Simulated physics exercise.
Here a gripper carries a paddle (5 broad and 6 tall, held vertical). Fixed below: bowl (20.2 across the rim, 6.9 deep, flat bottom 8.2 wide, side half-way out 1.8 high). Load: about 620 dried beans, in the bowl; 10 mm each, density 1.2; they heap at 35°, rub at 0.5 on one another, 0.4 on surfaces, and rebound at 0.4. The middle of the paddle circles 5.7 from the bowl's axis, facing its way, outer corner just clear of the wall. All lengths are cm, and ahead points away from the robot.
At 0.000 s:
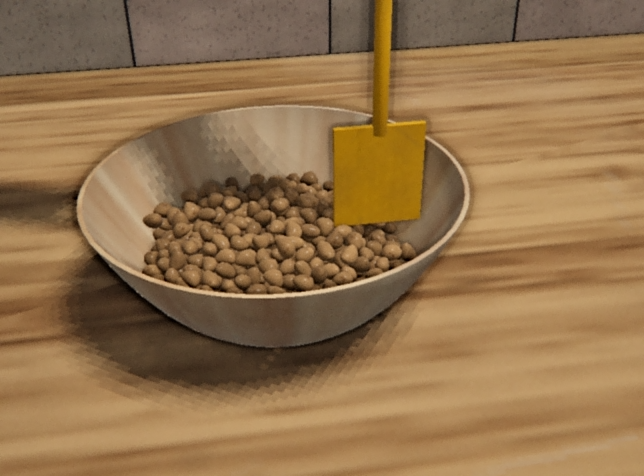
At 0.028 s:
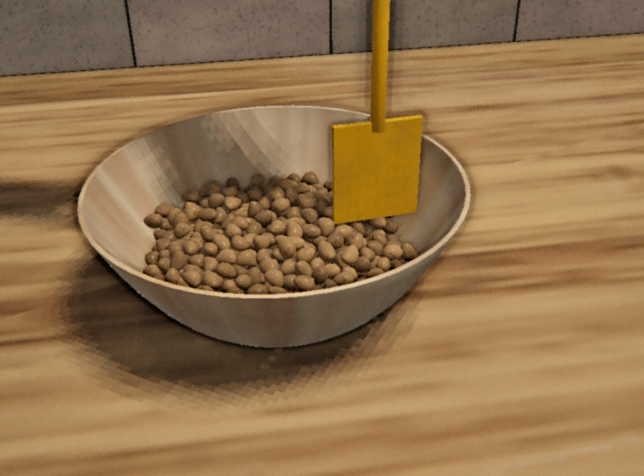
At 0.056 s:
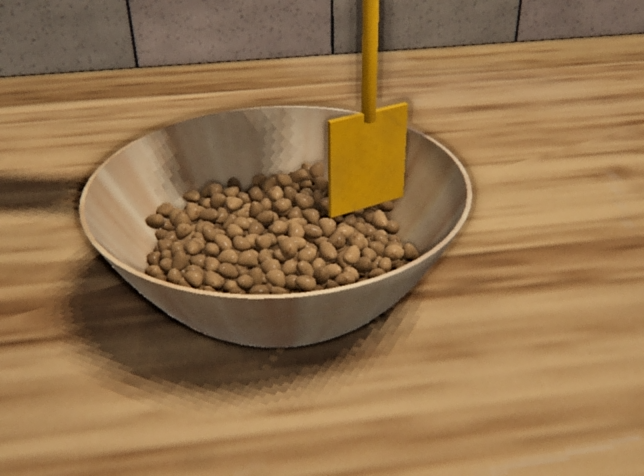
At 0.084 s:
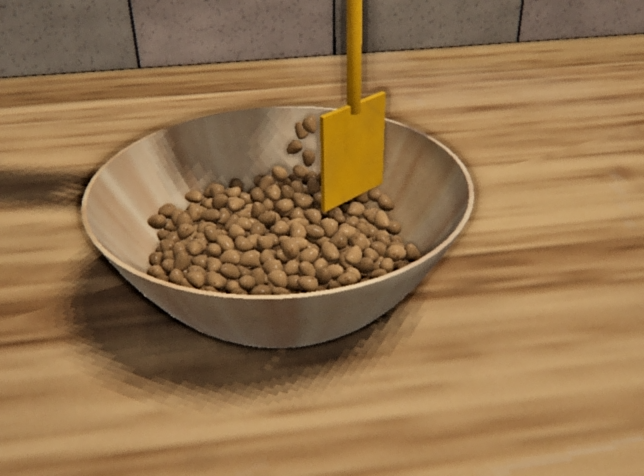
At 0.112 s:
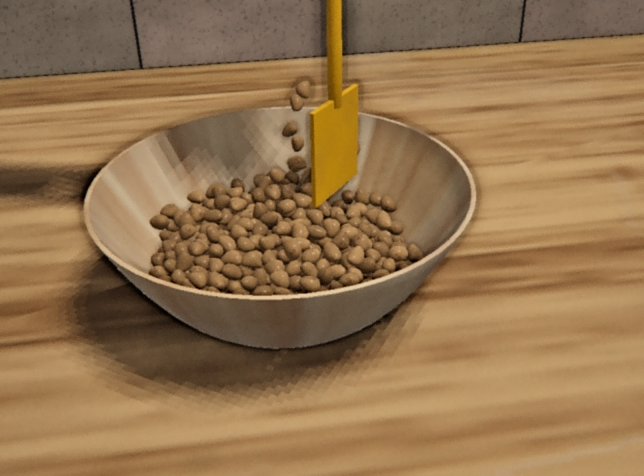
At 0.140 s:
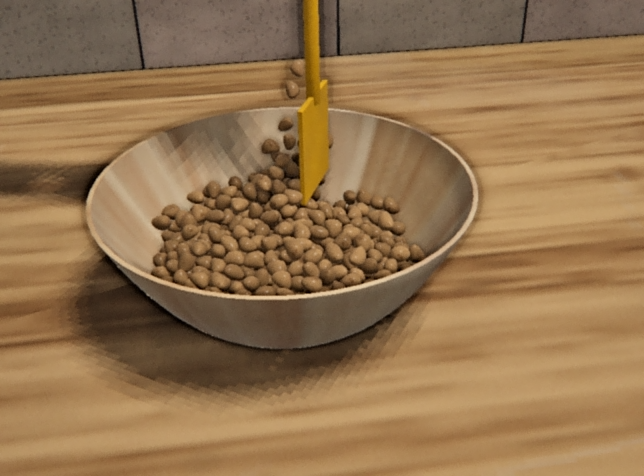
On a wooden counter, a yellow paddle standing upright in a bowl of brown beans swept leftward around the back, turning edge-on as a few beans rose beside it above the heap.
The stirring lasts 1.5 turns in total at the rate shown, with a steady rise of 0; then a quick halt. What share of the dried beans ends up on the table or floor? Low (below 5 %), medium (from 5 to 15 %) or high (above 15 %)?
Answer: Medium; from 5 to 15 % of the dried beans finish on the table or floor.
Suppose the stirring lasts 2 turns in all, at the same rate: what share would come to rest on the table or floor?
It would be near 10 per cent.
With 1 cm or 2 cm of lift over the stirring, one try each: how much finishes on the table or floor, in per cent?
About 0 and 0 per cent.
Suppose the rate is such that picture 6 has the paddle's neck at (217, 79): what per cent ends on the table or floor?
Some 20 per cent.
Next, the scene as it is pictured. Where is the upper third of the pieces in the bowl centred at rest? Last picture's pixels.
Near (251, 257).
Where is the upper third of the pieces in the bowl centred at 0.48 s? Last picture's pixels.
Near (298, 276).
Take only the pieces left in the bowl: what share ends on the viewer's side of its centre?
Roughly 55 per cent.
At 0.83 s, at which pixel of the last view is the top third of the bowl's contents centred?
Near (271, 197).
After 0.48 s, 251° round, highest piece 8 above the table; 613 in the bowl, 2 on the table or floor, 5 in flight or on the tool.
After 0.83 s, 76° round, highest piece 8 above the table; 586 in the bowl, 27 on the table or floor, 7 in flight or on the tool.
After 1.20 s, 180° round, highest piece 8 above the table; 573 in the bowl, 47 on the table or floor.
After 1.90 s, 180° round, highest piece 6 above the table; 572 in the bowl, 48 on the table or floor.
At rest, 572 in the bowl, 48 on the table or floor. That is 8 % on the table or floor.
